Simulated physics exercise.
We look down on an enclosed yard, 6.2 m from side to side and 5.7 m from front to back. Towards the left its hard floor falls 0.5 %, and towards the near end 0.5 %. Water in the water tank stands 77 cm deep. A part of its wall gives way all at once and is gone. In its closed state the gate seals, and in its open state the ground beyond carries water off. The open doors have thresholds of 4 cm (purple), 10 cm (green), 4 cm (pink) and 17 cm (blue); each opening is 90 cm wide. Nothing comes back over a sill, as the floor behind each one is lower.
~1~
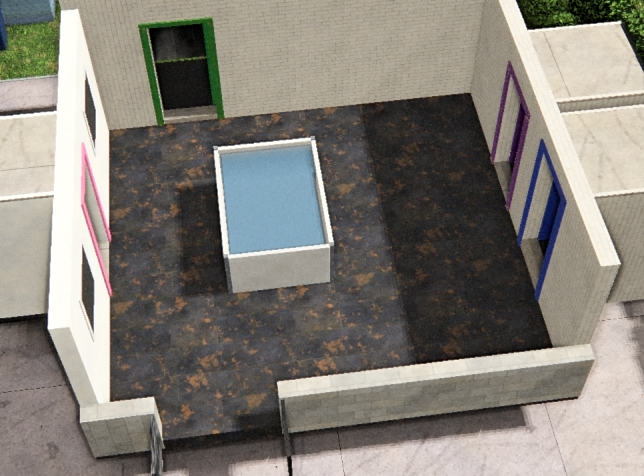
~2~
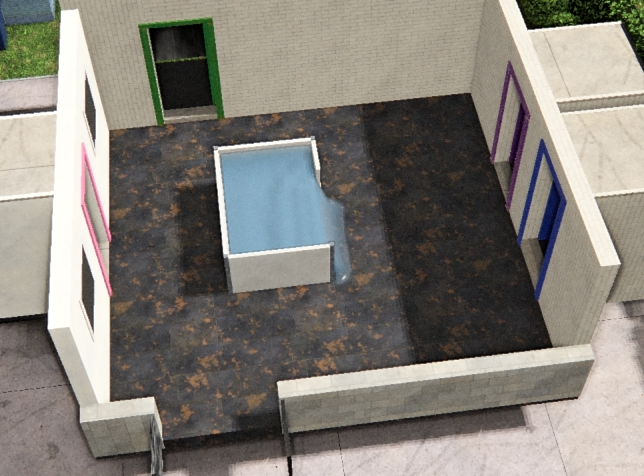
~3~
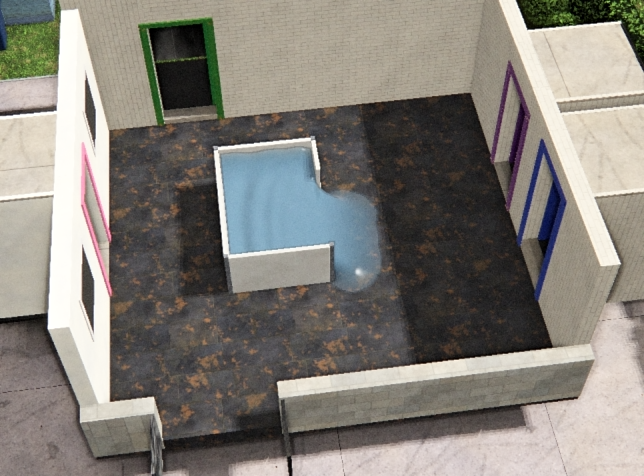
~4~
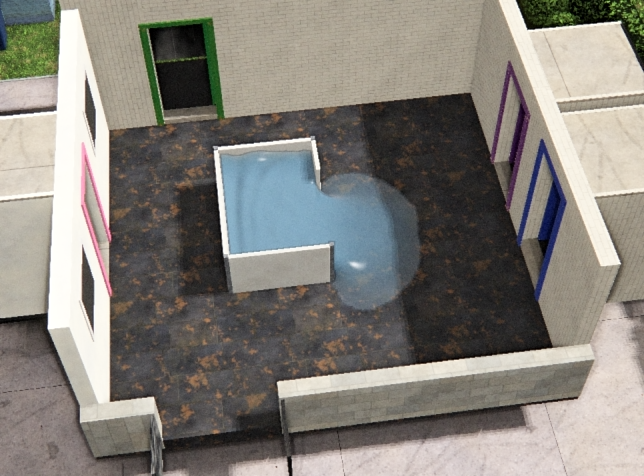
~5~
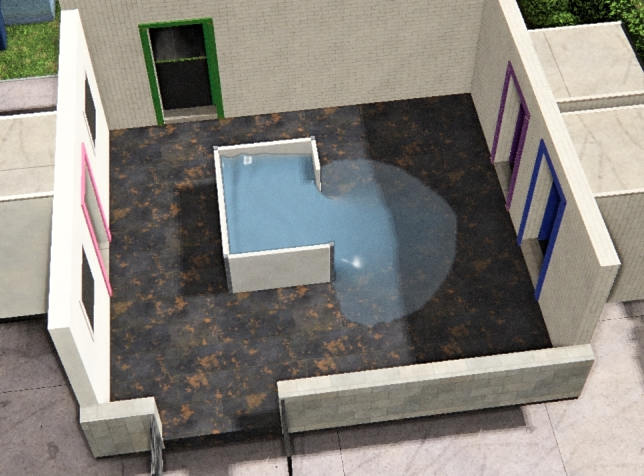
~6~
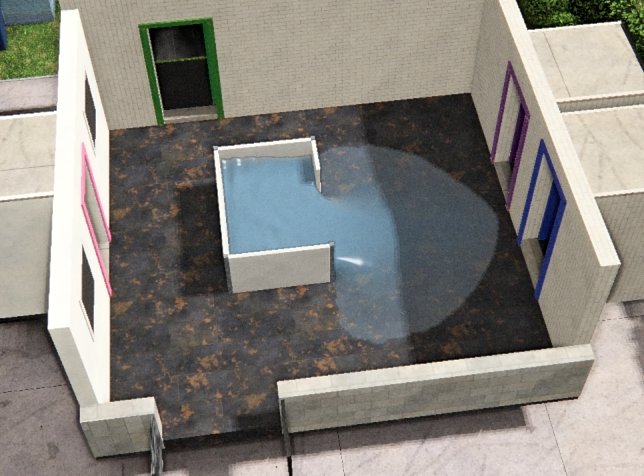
At first, a white-walled tank of still blue water stands on the dark, mottled floor of an enclosed yard with colourful doorways. Part of its right wall disappears, and water pours through the gap. The water spreads rightward in a widening, rounded sheet, nearing the purple and blue doorways as the tank's level drops.
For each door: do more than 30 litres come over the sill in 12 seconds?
In the end at the purple door the total will be higher than the limit; at the green door the total will be lower than the limit; at the pink door the total will be lower than the limit; at the blue door the total will be higher than the limit.
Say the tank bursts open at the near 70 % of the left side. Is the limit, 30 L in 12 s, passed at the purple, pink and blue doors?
Then purple does not exceed it, pink exceeds it, blue does not exceed it.
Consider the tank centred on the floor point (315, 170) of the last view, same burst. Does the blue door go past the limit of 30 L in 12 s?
Then blue falls short.
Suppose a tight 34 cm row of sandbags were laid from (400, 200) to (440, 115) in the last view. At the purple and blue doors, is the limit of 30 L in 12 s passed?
Note - purple: Limit exceeded; blue: Limit exceeded.
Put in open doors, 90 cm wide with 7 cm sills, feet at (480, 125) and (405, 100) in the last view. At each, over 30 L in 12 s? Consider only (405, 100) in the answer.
Result for that door: Limit not passed.
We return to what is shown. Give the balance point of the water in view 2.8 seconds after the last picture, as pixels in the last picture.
Its balance point lies near (405, 251).
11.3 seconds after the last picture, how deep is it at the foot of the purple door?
It averages close to 3.5 centimetres.
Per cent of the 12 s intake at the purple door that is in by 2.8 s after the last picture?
That works out near 75%.
Then, 0.7 s after the last picture water covers 35 % of the floor and is deepest (37 cm) near (509, 233); purple door 15 cm at the sill, 55 L in, green door not reached, pink door not reached, blue door 33 cm at the sill, 19 L in.
Then, 1.5 s after the last picture water covers 40 % of the floor and is deepest (44 cm) near (550, 363); purple door 22 cm at the sill, 176 L in, green door not reached, pink door not reached, blue door 28 cm at the sill, 75 L in.
Then, 2.8 s after the last picture water covers 50 % of the floor and is deepest (22 cm) near (554, 374); purple door 14 cm at the sill, 280 L in, green door not reached, pink door not reached, blue door 17 cm at the sill, 100 L in.
Then, 6.3 s after the last picture water covers 95 % of the floor and is deepest (12 cm) near (111, 407); purple door 7 cm at the sill, 357 L in, green door 2 cm at the sill, 0 L in, pink door 5 cm at the sill, 4 L in, blue door 8 cm at the sill, 102 L in.
Then, 11.3 s after the last picture water covers 100 % of the floor and is deepest (9 cm) near (110, 279); purple door 3 cm at the sill, 366 L in, green door 8 cm at the sill, 0 L in, pink door 9 cm at the sill, 13 L in, blue door 3 cm at the sill, 102 L in.
